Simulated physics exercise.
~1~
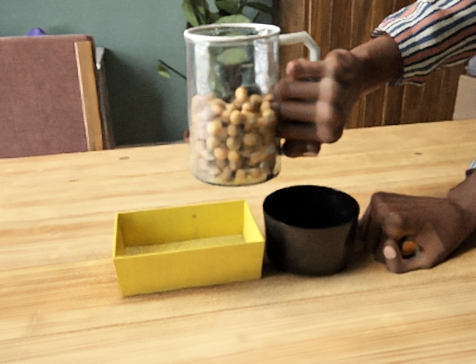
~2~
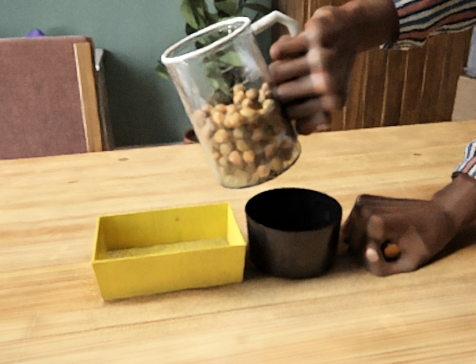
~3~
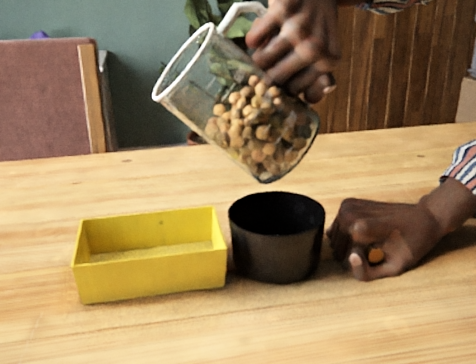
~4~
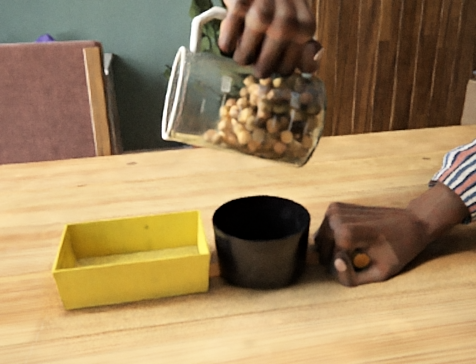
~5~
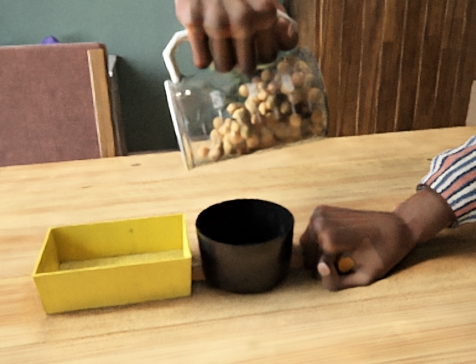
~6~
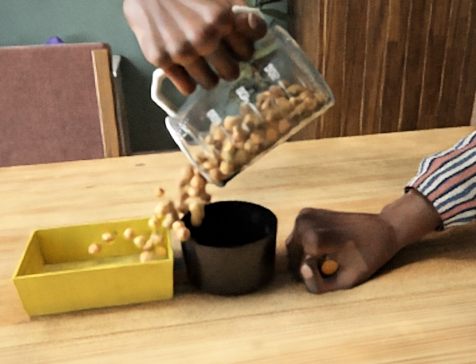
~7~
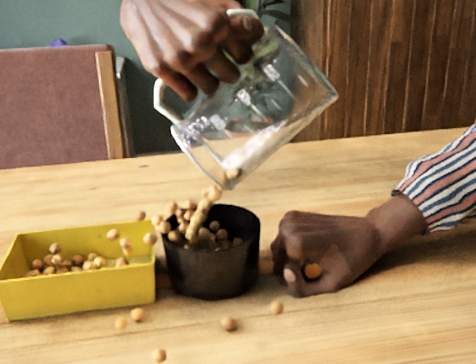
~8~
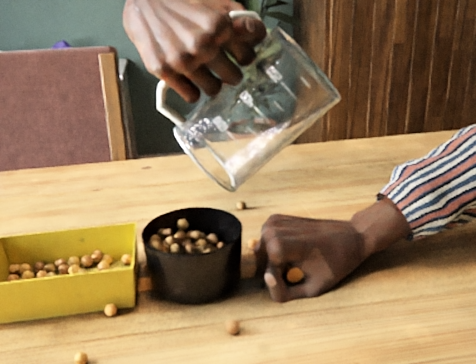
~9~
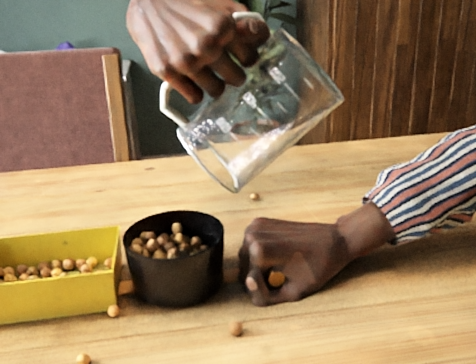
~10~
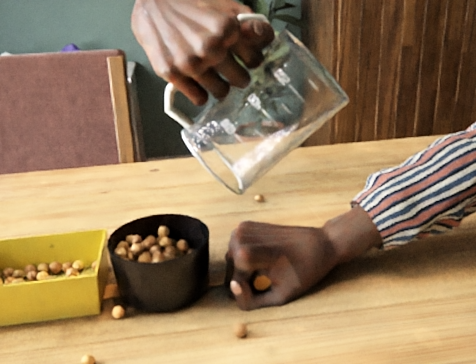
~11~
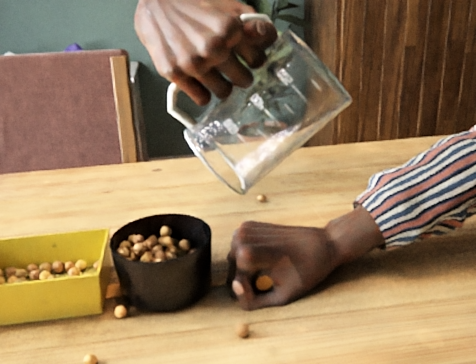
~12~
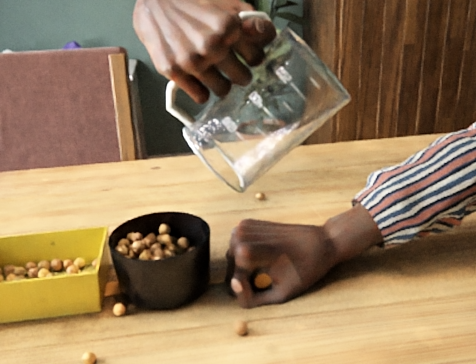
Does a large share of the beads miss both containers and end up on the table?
No, only a few beads end up loose on the table. Most come to rest in the black dish, and a smaller but clear share lies in the yellow tin.
